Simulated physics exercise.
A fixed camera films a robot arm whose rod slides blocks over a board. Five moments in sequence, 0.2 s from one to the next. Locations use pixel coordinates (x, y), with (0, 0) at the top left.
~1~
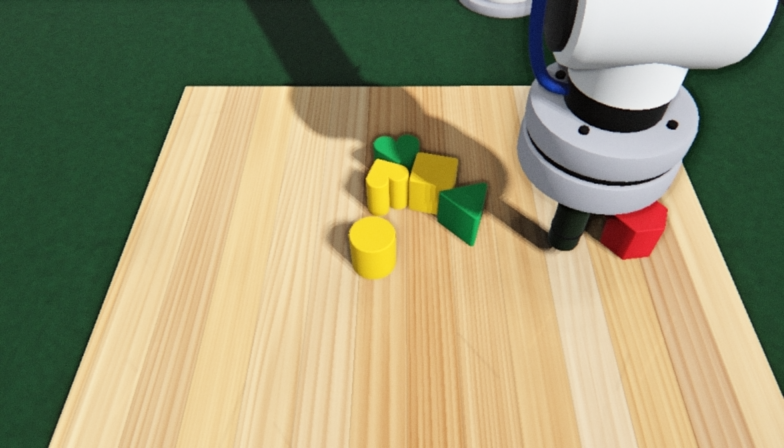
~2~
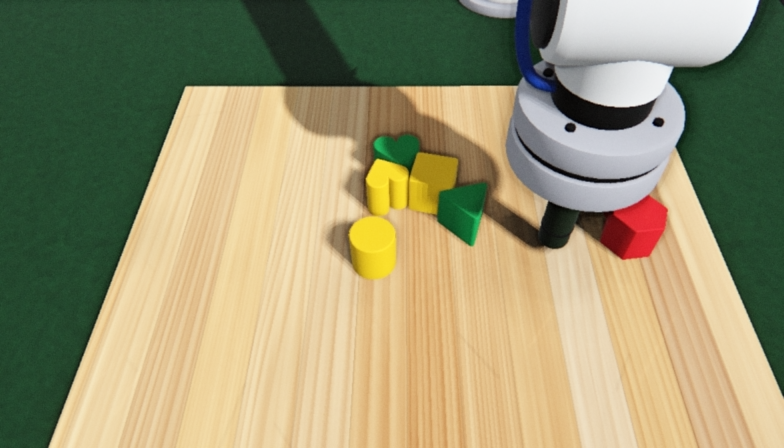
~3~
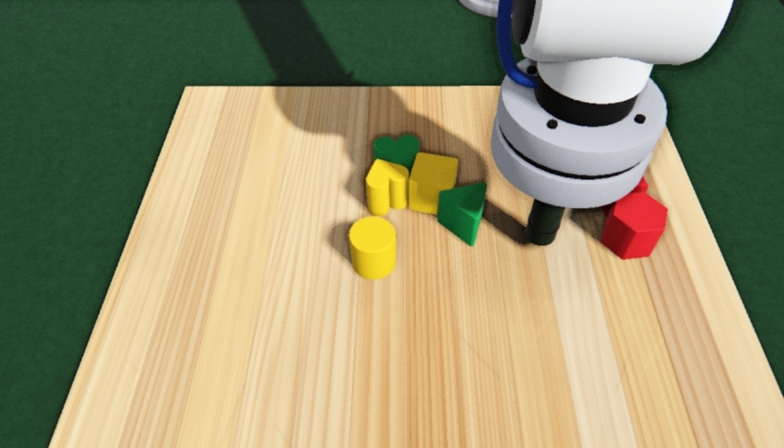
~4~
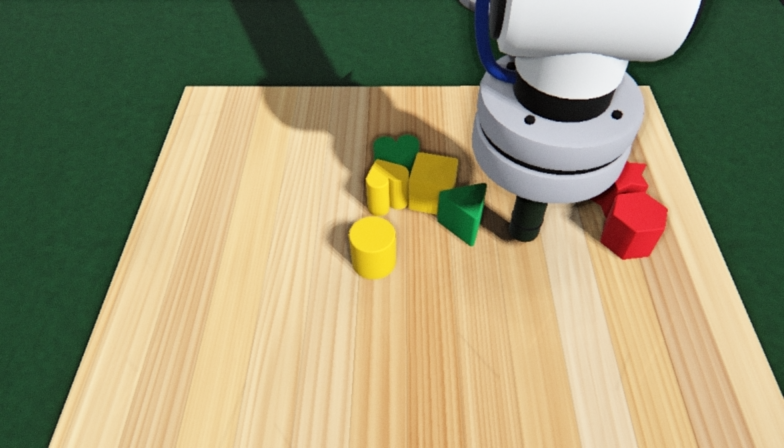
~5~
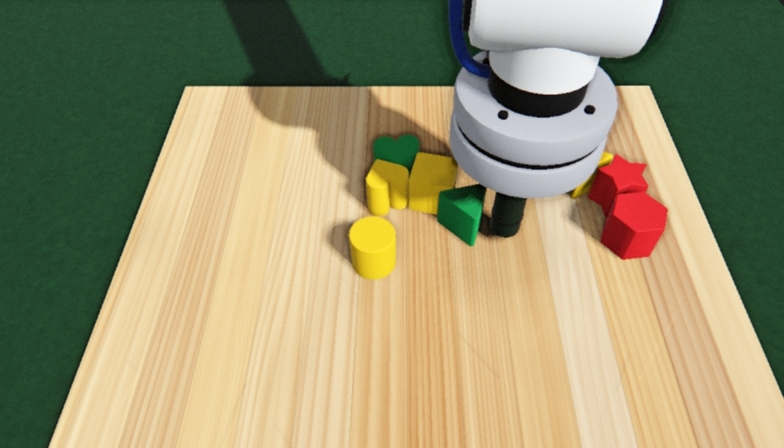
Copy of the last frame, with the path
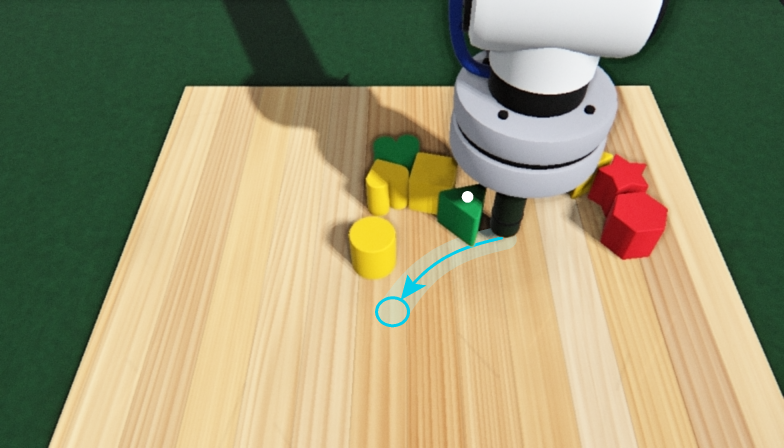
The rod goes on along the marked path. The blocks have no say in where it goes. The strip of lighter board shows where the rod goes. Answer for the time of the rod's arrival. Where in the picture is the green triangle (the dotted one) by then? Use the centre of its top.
I predict (445, 202).
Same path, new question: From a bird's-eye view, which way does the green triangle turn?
Bird's-eye view: Clockwise.
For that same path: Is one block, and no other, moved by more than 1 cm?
I'd say yes.
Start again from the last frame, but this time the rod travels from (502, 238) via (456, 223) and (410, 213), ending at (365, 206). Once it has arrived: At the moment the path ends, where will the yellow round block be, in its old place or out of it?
Once the path ends, it is where it was.
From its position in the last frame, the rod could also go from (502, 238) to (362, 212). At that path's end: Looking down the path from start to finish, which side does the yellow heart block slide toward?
Slides right.
The line goes from (502, 238) over (458, 251) and (421, 276) to (393, 312); the dot is on the green triangle.
The first path, step by step. One third of the way, rod at (458, 241); yellow square block at (432, 167); green triangle at (445, 202), turned 45° clockwise.
Two thirds of the way, rod at (421, 266); yellow square block at (432, 167); green triangle at (445, 202), turned 50° clockwise.
At the end, rod at (392, 302); yellow round block unmoved; yellow square block at (432, 167); green triangle at (445, 202), turned 50° clockwise.
